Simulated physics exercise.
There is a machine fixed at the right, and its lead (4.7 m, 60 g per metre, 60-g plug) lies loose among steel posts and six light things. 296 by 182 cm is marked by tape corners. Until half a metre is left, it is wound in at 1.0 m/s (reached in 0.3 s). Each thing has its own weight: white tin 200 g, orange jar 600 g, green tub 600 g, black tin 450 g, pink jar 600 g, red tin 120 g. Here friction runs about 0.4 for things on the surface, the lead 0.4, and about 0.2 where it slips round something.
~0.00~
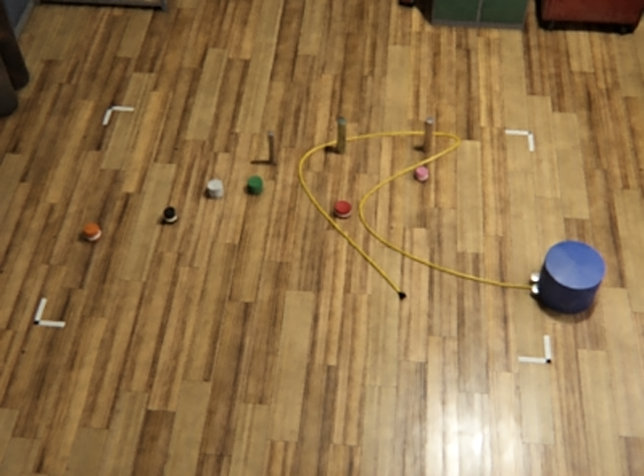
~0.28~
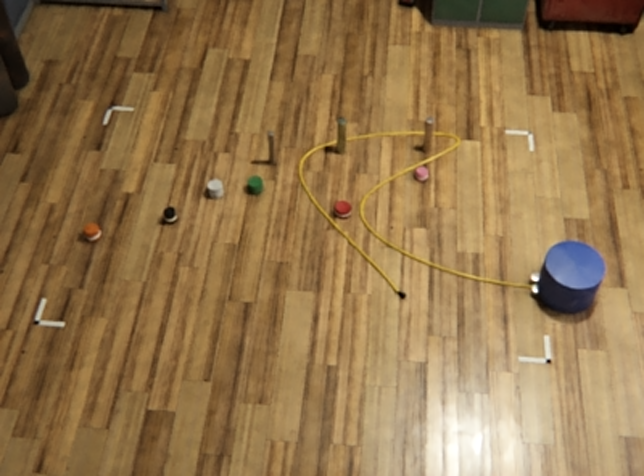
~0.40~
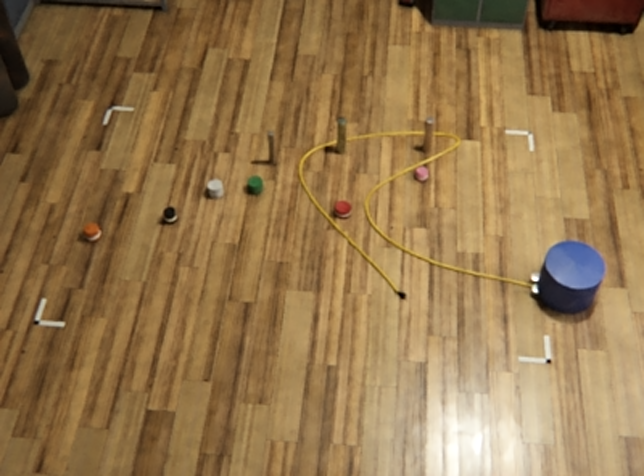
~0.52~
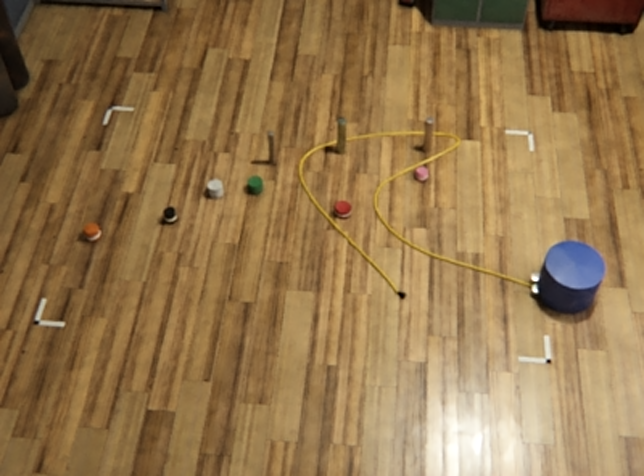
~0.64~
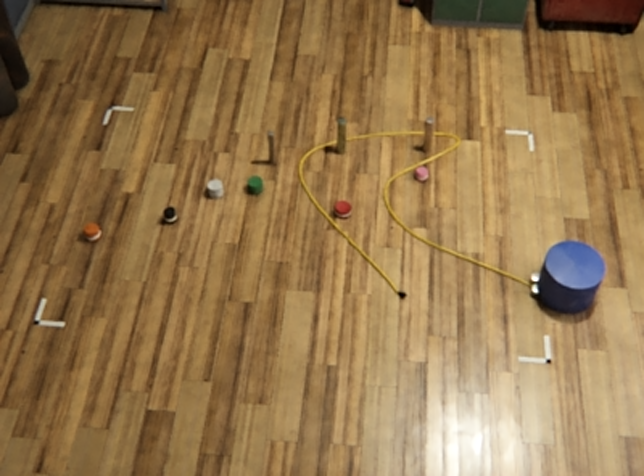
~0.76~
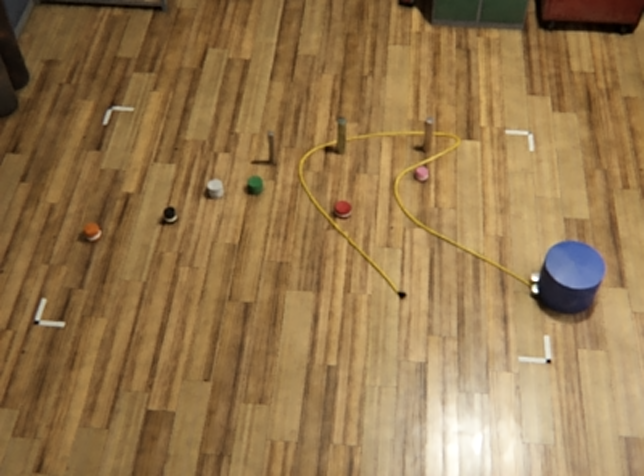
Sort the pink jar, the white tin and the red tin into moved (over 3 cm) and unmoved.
Sorted: Pink jar moved, white tin unmoved, red tin moved.
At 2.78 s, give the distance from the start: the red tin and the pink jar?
The red tin is about 8 cm from its start, the pink jar about 8 cm.
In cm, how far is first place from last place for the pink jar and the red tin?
Roughly: Pink jar 20 cm; red tin 8 cm.
By 1.8 s, plug at (389, 281); red tin 7 cm off its start, pink jar 6 cm off its start.
By 2.8 s, plug at (333, 173); pink jar 8 cm off its start, red tin 8 cm off its start.
By 3.8 s, plug at (445, 179); pink jar 9 cm off its start at (436, 173), red tin 8 cm off its start at (355, 204).
By 4.8 s, plug at (474, 282); pink jar 18 cm off its start, red tin 8 cm off its start.
By 5.6 s, plug at (474, 282); pink jar 18 cm off its start at (445, 183), red tin 8 cm off its start at (355, 204), white tin 0 cm off its start at (215, 185).
